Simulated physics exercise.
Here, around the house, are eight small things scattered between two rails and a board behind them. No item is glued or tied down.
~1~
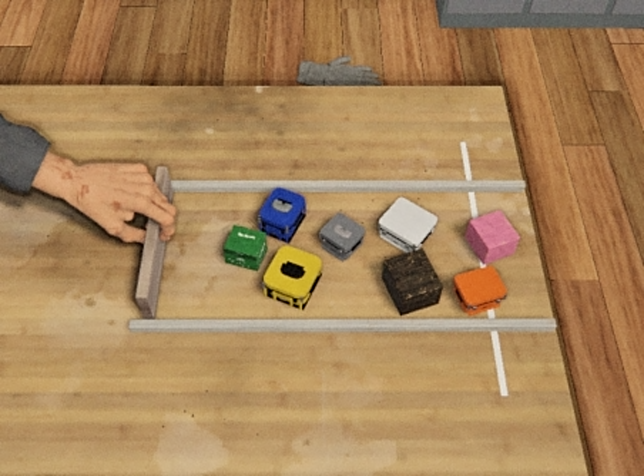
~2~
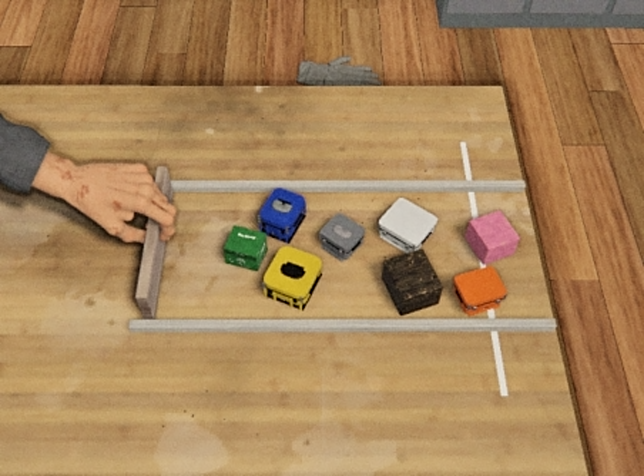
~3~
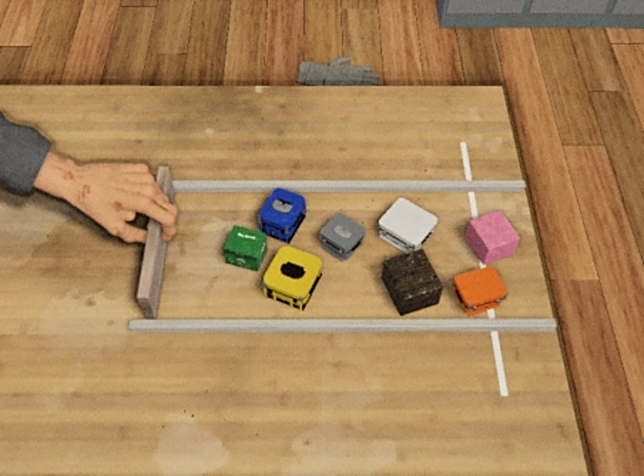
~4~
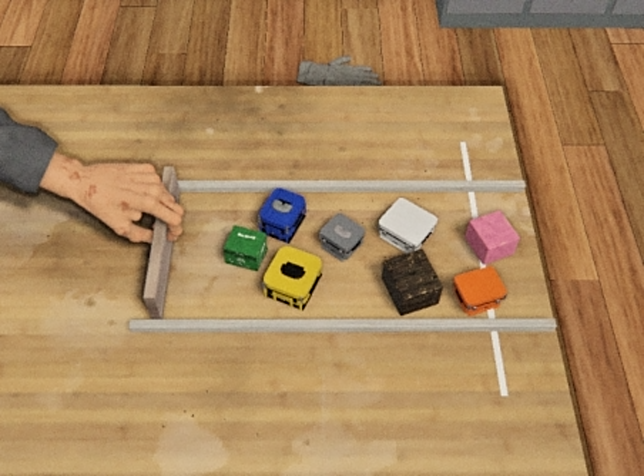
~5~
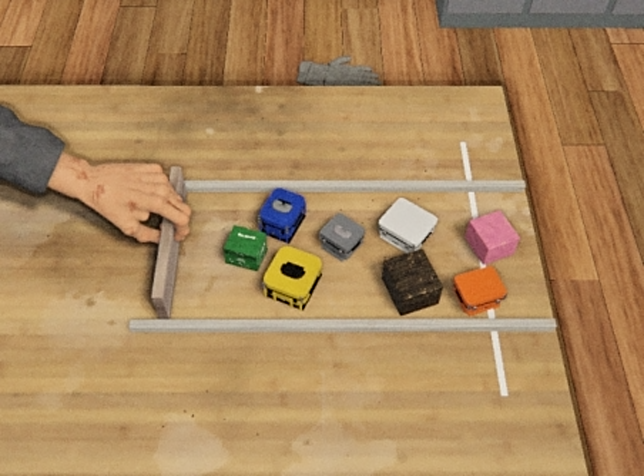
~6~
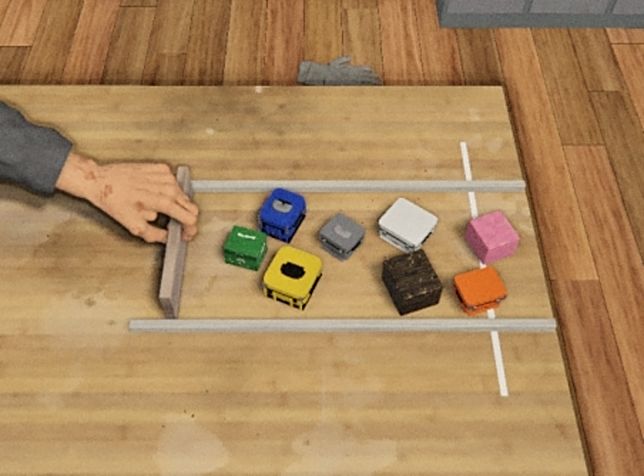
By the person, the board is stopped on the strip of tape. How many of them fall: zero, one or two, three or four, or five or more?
I predict the count lost over the end will be three or four.
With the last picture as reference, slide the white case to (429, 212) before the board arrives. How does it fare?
Well, the white case keeps its place.
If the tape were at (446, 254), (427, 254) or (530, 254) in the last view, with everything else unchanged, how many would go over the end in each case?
It would be 1, then 0, then 8.
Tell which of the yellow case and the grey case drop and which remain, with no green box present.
The yellow case stays up top while the grey case stays up top.
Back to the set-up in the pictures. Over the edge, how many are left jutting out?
That comes to 2 of them.
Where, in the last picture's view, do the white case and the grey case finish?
(530, 206) and (534, 242), approximately.
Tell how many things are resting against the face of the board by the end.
It ends up touching 3.
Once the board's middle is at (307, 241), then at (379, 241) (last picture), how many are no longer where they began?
I get 4 at the one place and 7 at the other.
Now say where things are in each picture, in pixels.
The first frame shows pink block (492, 237); orange case (478, 291); white case (407, 227); board (156, 241); tape (481, 254).
The second frame shows orange case (478, 291); board (156, 241).
The third frame shows white case (407, 227); yellow case (293, 278).
The fourth frame shows pink block (492, 237); green box (246, 249).
The fifth frame shows orange case (478, 291); black block (412, 282).
The sixth frame shows pink block (492, 237); orange case (478, 291); white case (407, 227); board (178, 241); tape (481, 254).
Soon after, none off yet; pink block at rest near (492, 237); orange case at rest near (478, 291); white case at rest near (408, 227).
In the end, the number that fall off is three or four; gone, black block, orange case and pink block.
